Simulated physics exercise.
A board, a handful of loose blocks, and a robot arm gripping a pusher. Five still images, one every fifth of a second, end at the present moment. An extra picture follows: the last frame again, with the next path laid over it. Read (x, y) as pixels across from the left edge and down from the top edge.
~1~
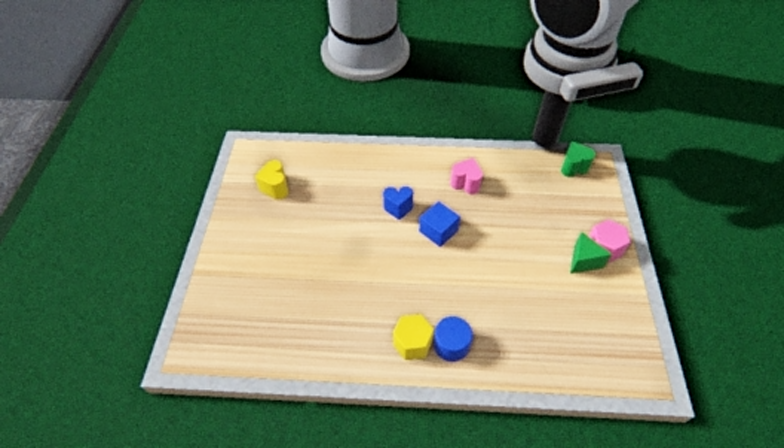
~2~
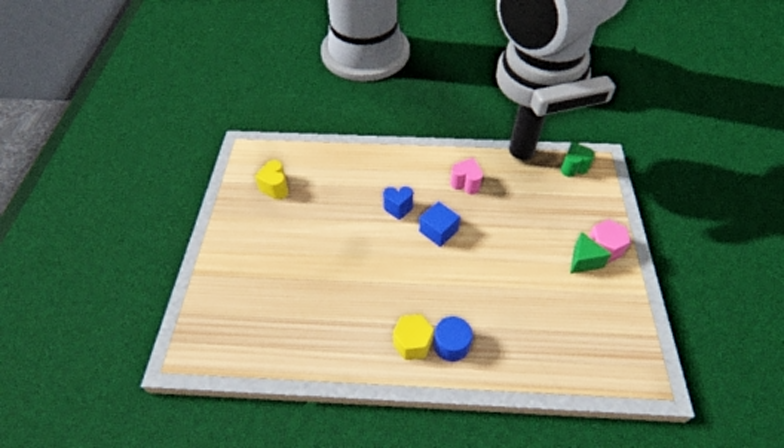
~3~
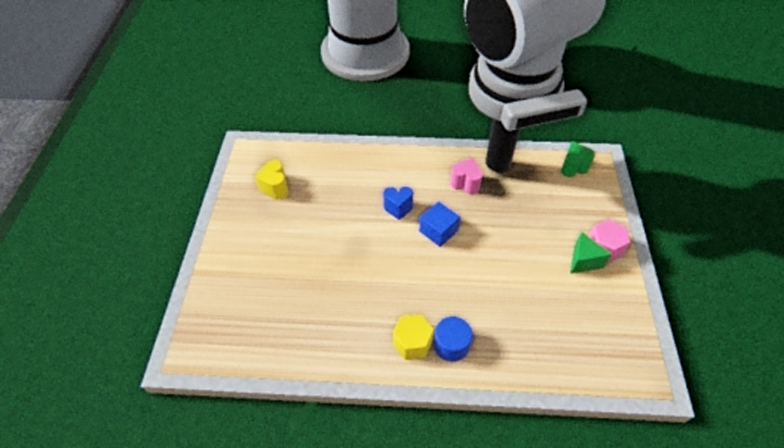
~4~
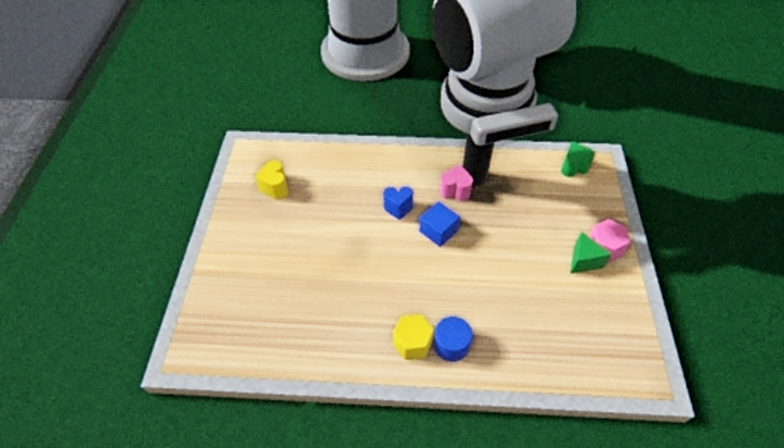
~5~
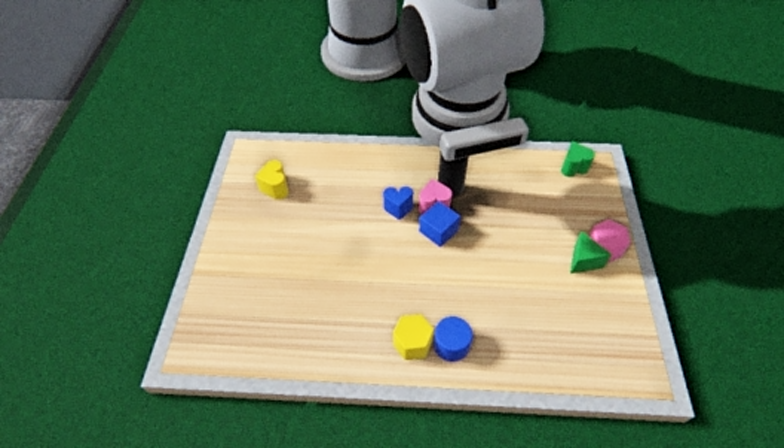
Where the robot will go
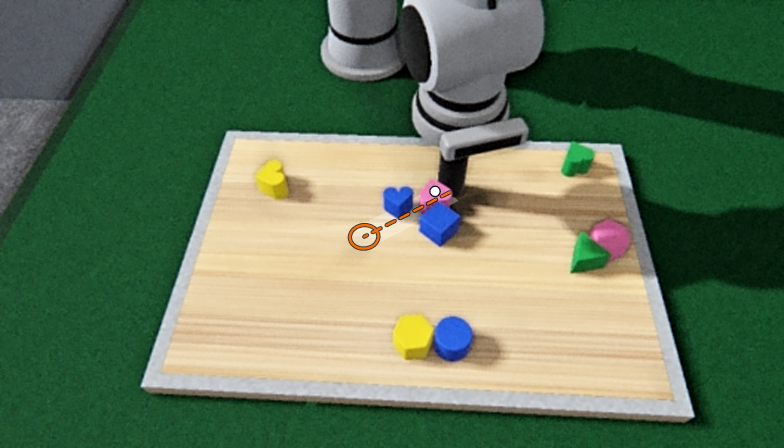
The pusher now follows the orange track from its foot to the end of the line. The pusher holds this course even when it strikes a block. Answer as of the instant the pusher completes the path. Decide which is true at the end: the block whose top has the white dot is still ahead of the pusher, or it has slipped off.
Answer: Slipped away.
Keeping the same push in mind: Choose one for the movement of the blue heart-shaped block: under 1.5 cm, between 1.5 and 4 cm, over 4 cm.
The blue heart-shaped block ends up quite far away, over 4 cm.
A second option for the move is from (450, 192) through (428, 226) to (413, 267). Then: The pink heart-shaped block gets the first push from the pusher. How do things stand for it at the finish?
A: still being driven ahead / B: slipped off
I choose B.
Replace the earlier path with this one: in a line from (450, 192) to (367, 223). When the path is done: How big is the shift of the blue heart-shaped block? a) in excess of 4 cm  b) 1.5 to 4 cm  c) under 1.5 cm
a.
Drawn move, straight from (450, 192) to (364, 237); the dot is on the pink heart-shaped block.
What follows on the original path. One third of the way, pusher at (423, 202); blue heart-shaped block at (385, 195), turned 30° clockwise; pink heart-shaped block at (408, 209), turned 15° anticlockwise; blue square block at (434, 226), turned 50° anticlockwise.
Two thirds of the way, pusher at (394, 217); blue heart-shaped block at (369, 197), turned 90° clockwise; pink heart-shaped block at (384, 228), turned 35° anticlockwise; blue square block at (434, 227), turned 60° anticlockwise.
At the end, pusher at (364, 232); blue heart-shaped block at (361, 198), turned 140° clockwise; pink heart-shaped block at (373, 243), turned 65° anticlockwise; blue square block at (434, 227), turned 60° anticlockwise.
